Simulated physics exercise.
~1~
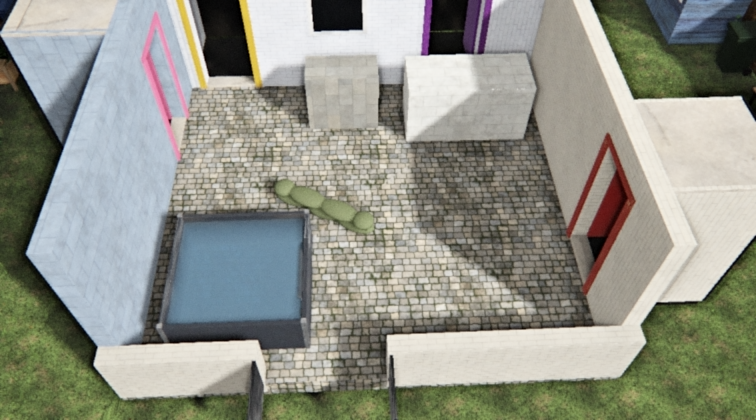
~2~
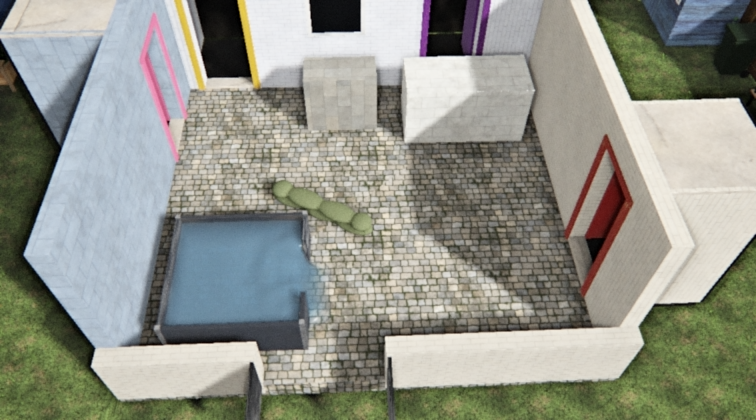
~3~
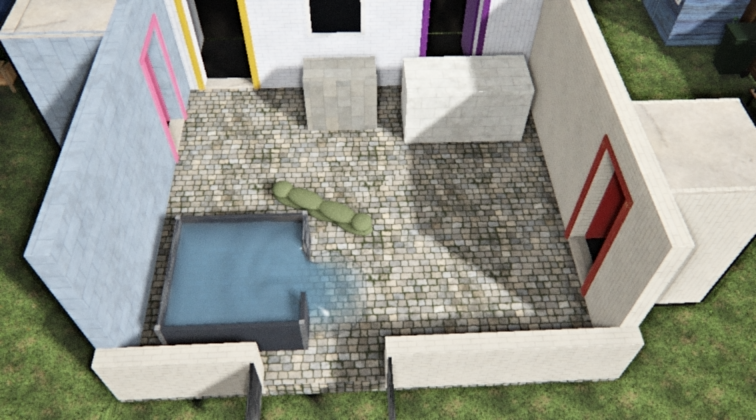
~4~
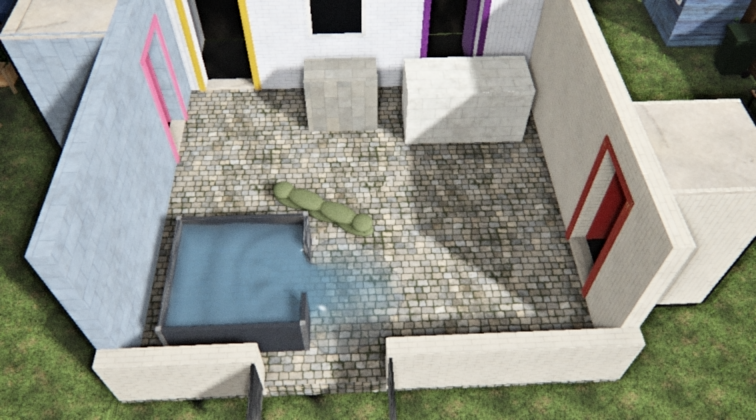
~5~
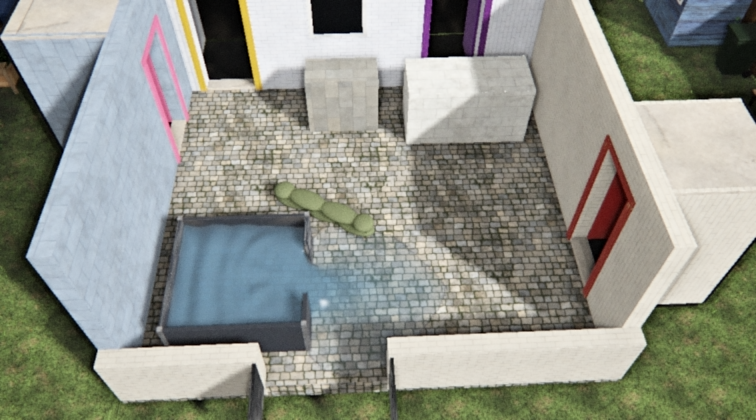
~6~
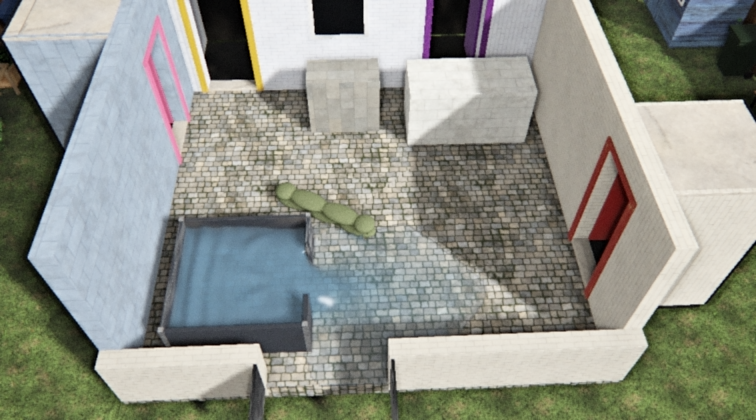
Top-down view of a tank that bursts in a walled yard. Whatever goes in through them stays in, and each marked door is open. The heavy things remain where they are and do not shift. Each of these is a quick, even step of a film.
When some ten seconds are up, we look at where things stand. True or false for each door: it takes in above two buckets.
The yellow door, false; the purple door, false; the red door, true; the pink door, false.
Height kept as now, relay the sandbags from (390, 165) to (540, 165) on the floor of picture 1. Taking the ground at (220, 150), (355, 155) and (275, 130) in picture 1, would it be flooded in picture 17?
Sequence check: Left alone / left alone / left alone.
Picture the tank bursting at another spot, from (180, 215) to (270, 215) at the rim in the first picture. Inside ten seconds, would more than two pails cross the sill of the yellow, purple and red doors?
Result - yellow door: Above the limit; purple door: Below the limit; red door: Below the limit.
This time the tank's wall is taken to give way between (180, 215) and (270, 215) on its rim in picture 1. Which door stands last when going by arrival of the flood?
The answer is the door marked red.
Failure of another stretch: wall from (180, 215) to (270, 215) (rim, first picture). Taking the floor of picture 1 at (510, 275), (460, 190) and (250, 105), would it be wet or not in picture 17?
In that order: Clear, no water, wet.
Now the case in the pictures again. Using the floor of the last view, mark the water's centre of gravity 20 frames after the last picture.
The water's centre sits above (390, 273).
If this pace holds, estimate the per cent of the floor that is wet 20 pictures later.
I reckon 40 per cent or so.
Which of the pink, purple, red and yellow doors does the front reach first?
The red-painted one is the one.
A moment on, water covers 30 % of the floor; the yellow door not reached, the purple door not reached, the red door wet at the sill, nothing in, the pink door not reached.
Next, water covers 40 % of the floor; the yellow door not reached, the purple door not reached, the red door over two buckets in, the pink door not reached.
Then, water covers 40 % of the floor; the yellow door not reached, the purple door not reached, the red door over two buckets in, the pink door not reached.
Later, water covers 60 % of the floor; the yellow door not reached, the purple door wet at the sill, nothing in, the red door far over two buckets in, the pink door not reached.
In the end, water covers 85 % of the floor; the yellow door wet at the sill, nothing in, the purple door wet at the sill, nothing in, the red door far over two buckets in, the pink door wet at the sill, nothing in.
